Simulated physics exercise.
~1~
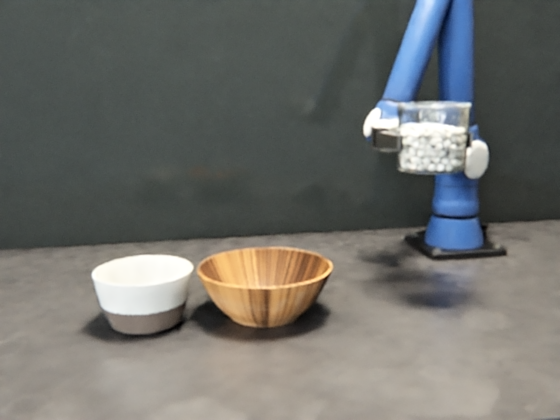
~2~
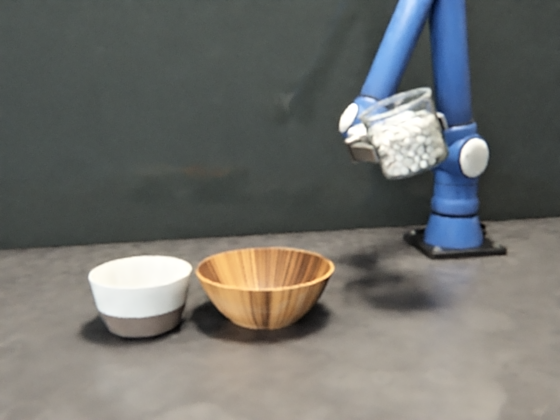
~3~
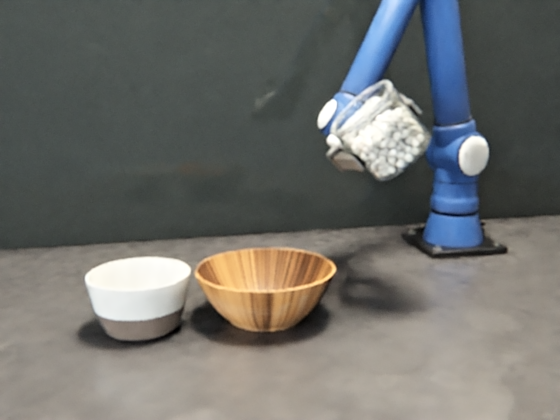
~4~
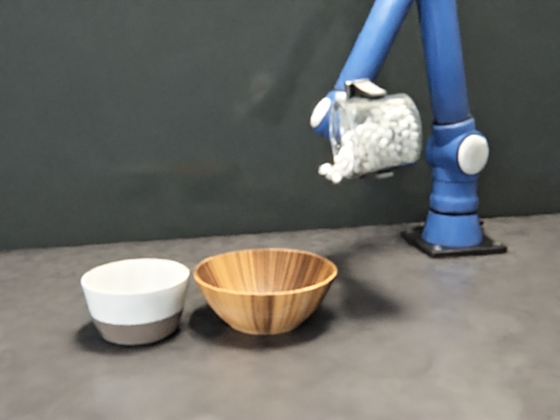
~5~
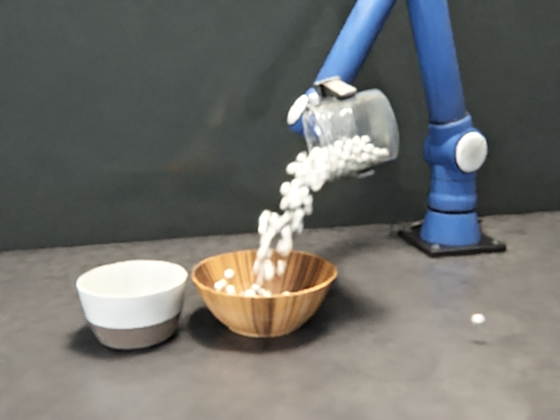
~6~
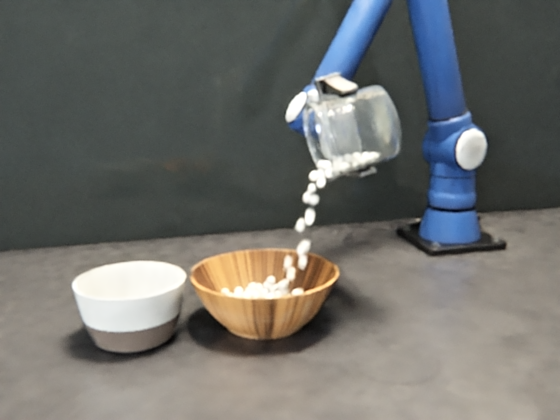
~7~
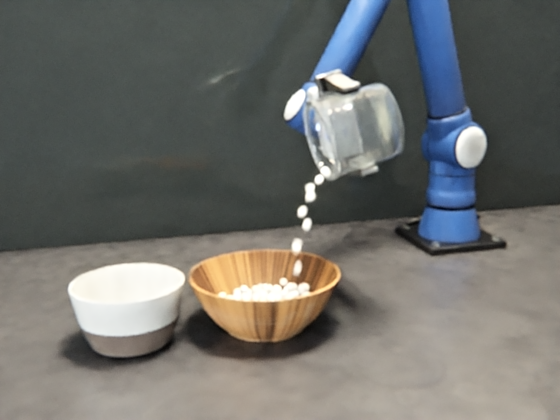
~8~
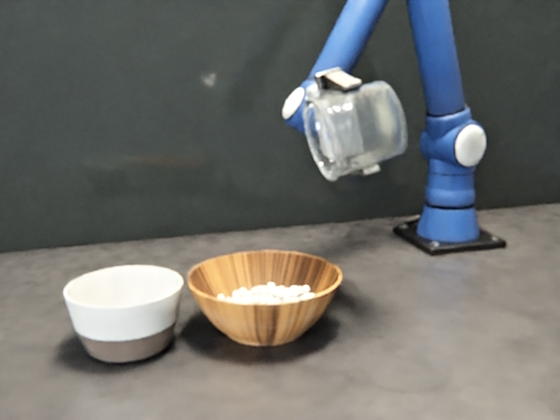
A blue robot arm tips a clear tumbler, pouring its white beads into the wooden bowl.
